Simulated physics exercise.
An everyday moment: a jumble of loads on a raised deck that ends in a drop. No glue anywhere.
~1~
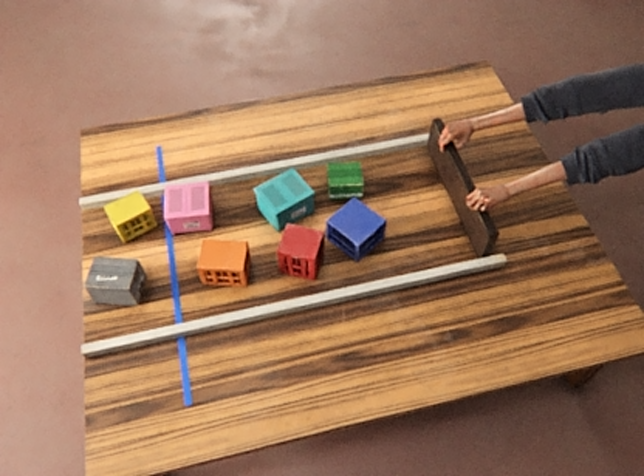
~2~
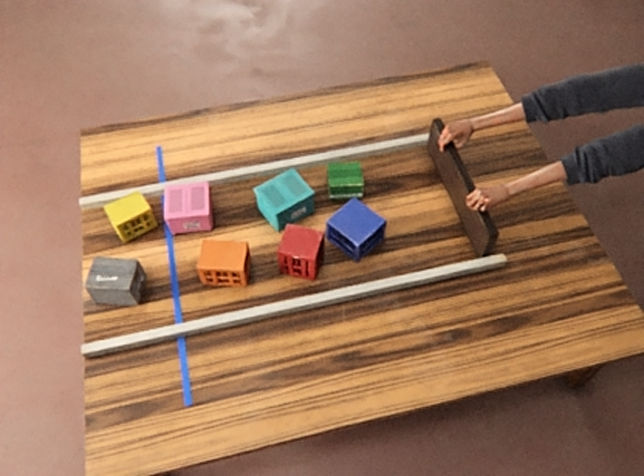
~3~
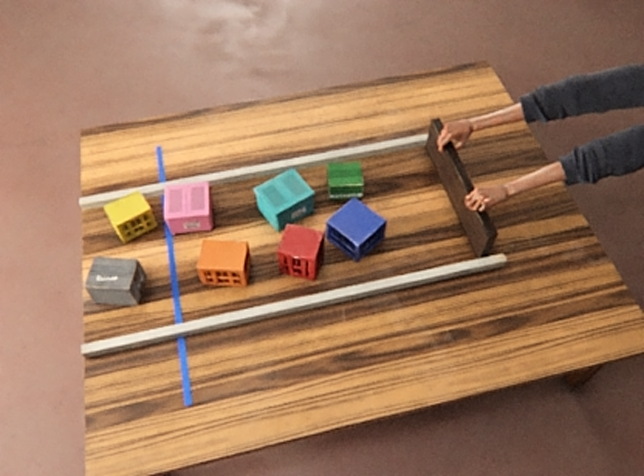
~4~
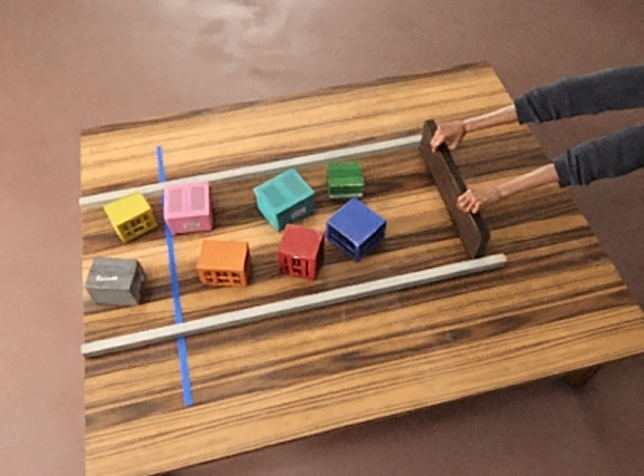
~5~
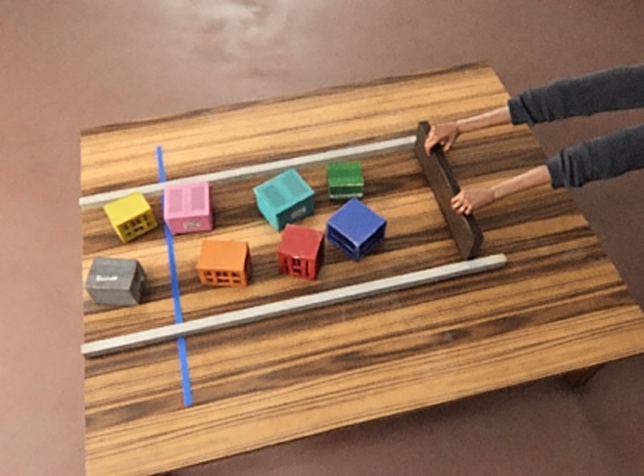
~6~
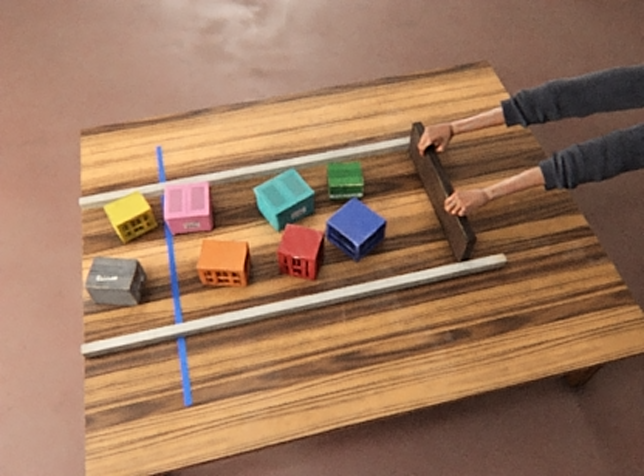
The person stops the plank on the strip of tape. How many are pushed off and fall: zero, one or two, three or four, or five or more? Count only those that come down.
Here the number that fall off is three or four.
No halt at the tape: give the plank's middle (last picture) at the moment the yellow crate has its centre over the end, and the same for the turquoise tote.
Its middle is around (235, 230) and around (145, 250).
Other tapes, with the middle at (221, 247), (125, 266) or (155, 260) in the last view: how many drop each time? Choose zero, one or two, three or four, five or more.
The falls would be just one or two; 5 or more; three to four.
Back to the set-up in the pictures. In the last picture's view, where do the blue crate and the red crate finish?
The blue crate stops around (148, 260); the red crate around (156, 305).
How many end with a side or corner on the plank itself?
3 of them.
Soon after, none off yet; grey box at rest near (116, 281); yellow crate at rest near (131, 216); pink tote at rest near (190, 208).
By the end, the number that fall off is three or four; fallen, pink tote, yellow crate and grey box.
